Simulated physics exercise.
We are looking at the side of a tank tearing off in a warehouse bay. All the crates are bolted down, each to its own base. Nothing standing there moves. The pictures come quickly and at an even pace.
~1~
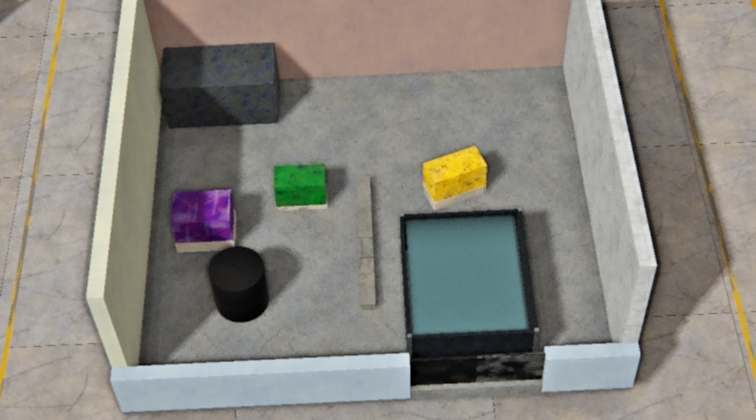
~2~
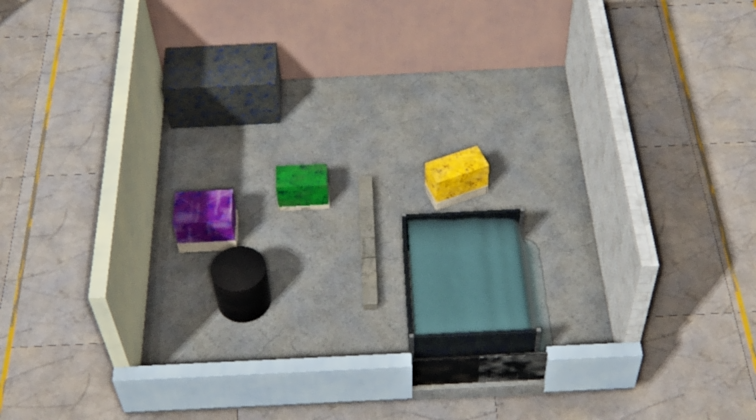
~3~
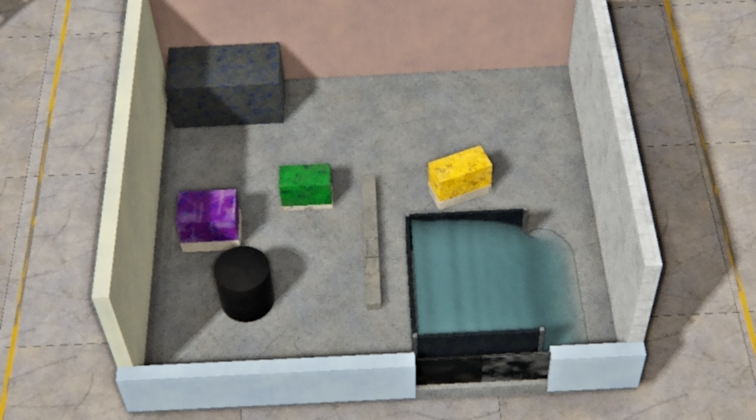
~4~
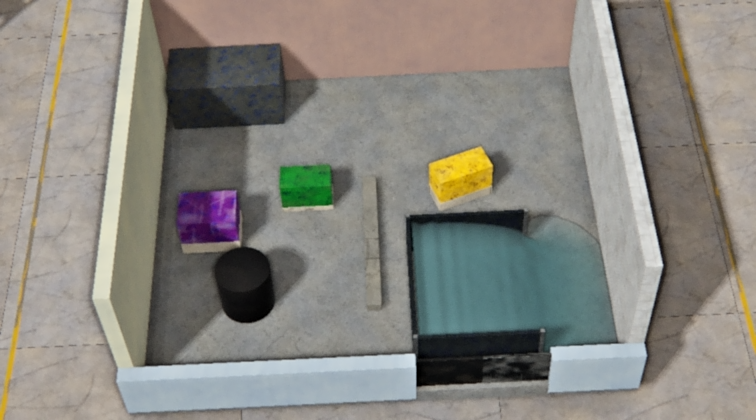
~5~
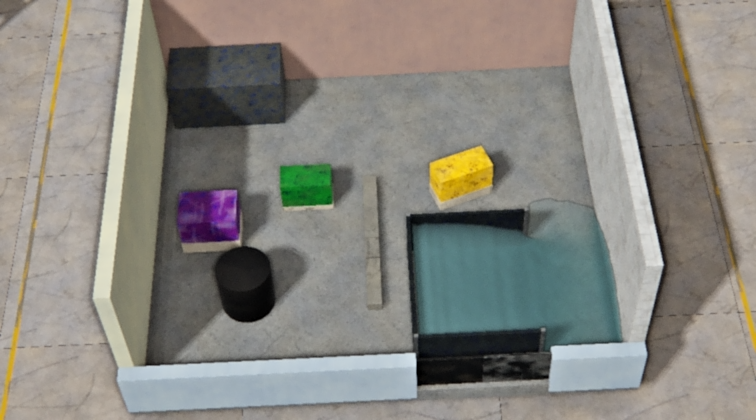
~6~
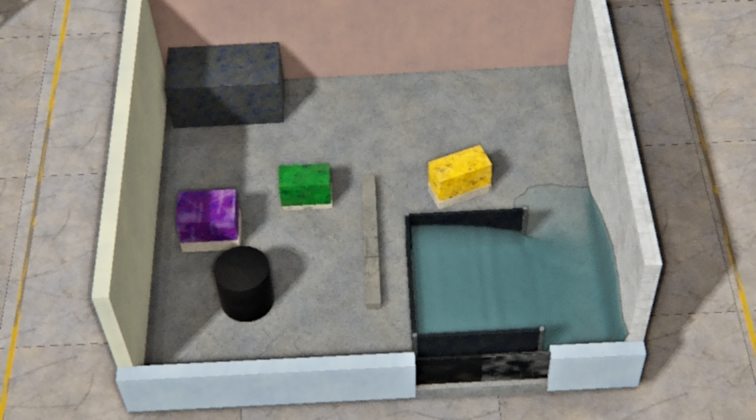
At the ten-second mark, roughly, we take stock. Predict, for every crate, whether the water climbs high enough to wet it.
My prediction: The yellow crate remains dry; the green crate gets wetted; the purple crate remains dry.
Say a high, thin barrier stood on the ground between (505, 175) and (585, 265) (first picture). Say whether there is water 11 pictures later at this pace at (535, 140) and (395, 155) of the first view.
As listed: Covered, free of water.
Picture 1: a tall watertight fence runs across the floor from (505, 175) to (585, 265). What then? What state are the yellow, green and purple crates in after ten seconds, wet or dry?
Yellow crate: Reached, green crate: Untouched, purple crate: Untouched.
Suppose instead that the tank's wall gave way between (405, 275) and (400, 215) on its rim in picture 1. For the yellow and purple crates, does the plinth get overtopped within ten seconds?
Yellow: Untouched; purple: Reached.
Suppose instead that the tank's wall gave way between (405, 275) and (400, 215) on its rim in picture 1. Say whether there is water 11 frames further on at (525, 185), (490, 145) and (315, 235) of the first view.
Well, the first one's left untouched, the second's left untouched, and the third's sodden.
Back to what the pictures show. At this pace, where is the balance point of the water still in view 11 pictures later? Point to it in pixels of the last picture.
My guess is about (532, 270).
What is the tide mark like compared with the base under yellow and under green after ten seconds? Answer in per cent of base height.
60 and 150 per cent, roughly.
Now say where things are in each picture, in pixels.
The first picture shows the tank at (467, 274) is whole and still.
In the second picture, the front is at a hidden place, out from the gap at (526, 292).
In the third picture, water pours out at (529, 292) and has run to (548, 234).
In the fourth picture, the front is at (554, 221), out from the gap at (529, 295).
In the fifth picture, water pours out at (530, 294) and has run to (595, 212).
In the sixth picture, the front is at (589, 190), out from the gap at (529, 294).
A moment on, water covers 15 % of the floor; the yellow crate not reached, the green crate not reached, the purple crate not reached.
Next, water covers 30 % of the floor; the yellow crate water round its plinth, the green crate not reached, the purple crate not reached.
Then, water covers 50 % of the floor; the yellow crate water round its plinth, the green crate not reached, the purple crate not reached.
Later, water covers 75 % of the floor; the yellow crate water round its plinth, the green crate water round its plinth, the purple crate water round its plinth.
In the end, water covers 100 % of the floor; the yellow crate stayed above the water, the green crate was topped, the purple crate stayed above the water.
